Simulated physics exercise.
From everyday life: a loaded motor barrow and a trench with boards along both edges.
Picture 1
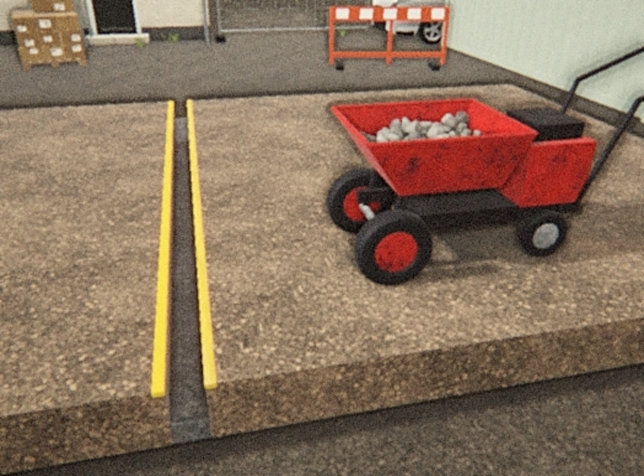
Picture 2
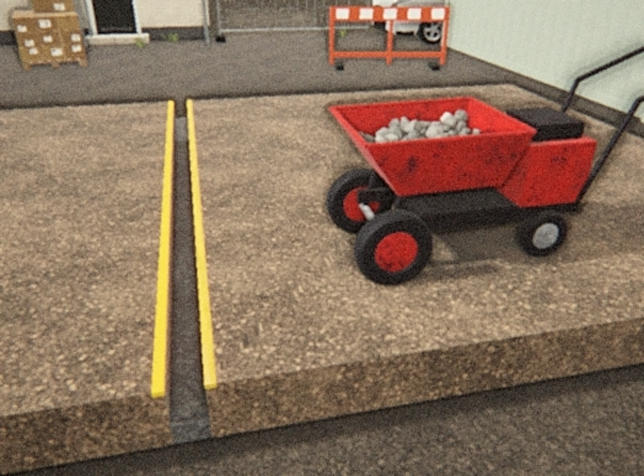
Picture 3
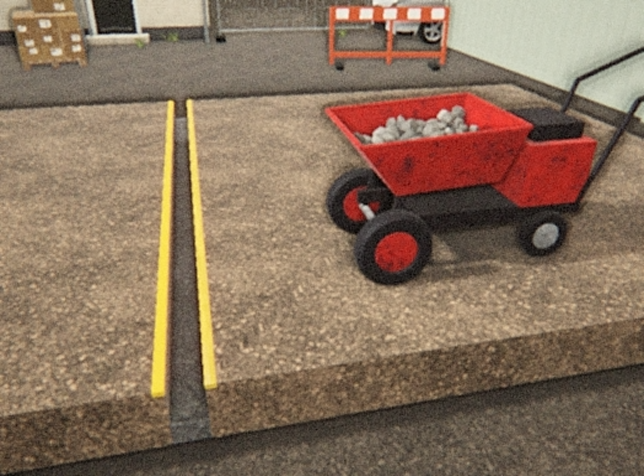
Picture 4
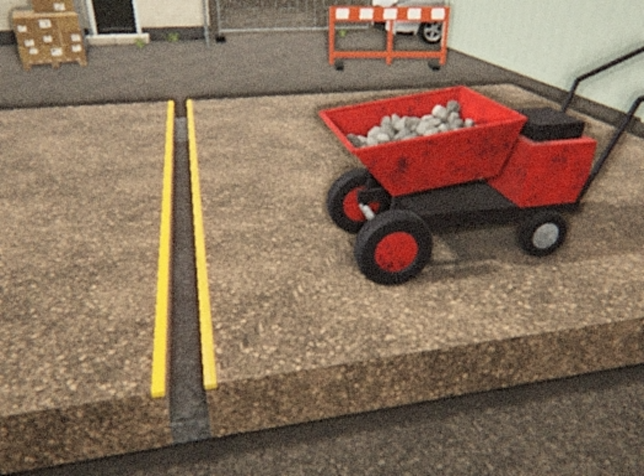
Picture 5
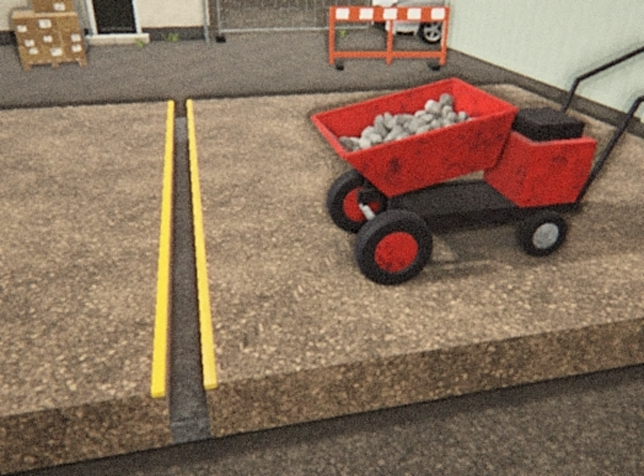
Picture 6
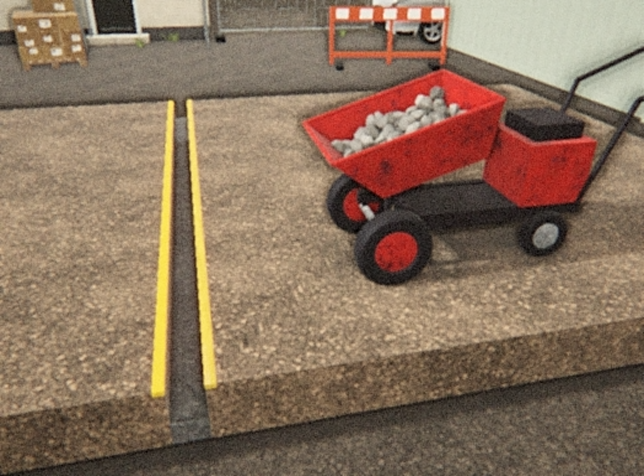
At the start, a red motor barrow with a level skip of broken stones stands to the right of a narrow trench edged with yellow boards. The skip tilts slightly toward the left, then leans further until its back end is clearly raised, while the wheels stay still and the stones remain inside.
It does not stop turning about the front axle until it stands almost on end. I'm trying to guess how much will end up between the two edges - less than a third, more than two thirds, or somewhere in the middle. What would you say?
Watching it, what goes in is not a full third of the load.
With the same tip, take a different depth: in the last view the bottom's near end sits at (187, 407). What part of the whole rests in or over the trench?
20 %.
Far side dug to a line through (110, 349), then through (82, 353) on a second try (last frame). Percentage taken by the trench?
The first try comes to close to 20 per cent, the next to 20 per cent.
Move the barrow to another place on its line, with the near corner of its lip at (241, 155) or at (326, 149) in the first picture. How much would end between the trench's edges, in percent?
First try: Around 0 %; second try: Around 50 %.
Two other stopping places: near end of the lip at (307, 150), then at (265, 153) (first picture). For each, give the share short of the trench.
Roughly 20 percent first, then roughly 0 percent.
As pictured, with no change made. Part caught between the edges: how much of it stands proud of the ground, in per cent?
0 in a hundred.
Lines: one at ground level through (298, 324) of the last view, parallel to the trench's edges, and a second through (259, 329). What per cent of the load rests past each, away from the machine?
Result, first then second: 80 %, 50 %.
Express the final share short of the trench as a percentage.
Roughly 55 percent of the pieces, I think.
Just after the last frame, skip tipped steeply; every one in the skip.
A moment on, skip tipped right over; the larger part in the skip; about a tenth short of the trench; just a few falling.
Further on, skip tipped right over; roughly a quarter in the skip; roughly half short of the trench; about a tenth in or heaped over the trench; just a few beyond it.
When it is over, skip tipped right over; roughly a quarter in the skip; roughly half short of the trench; roughly a quarter in or heaped over the trench; just a few beyond it.
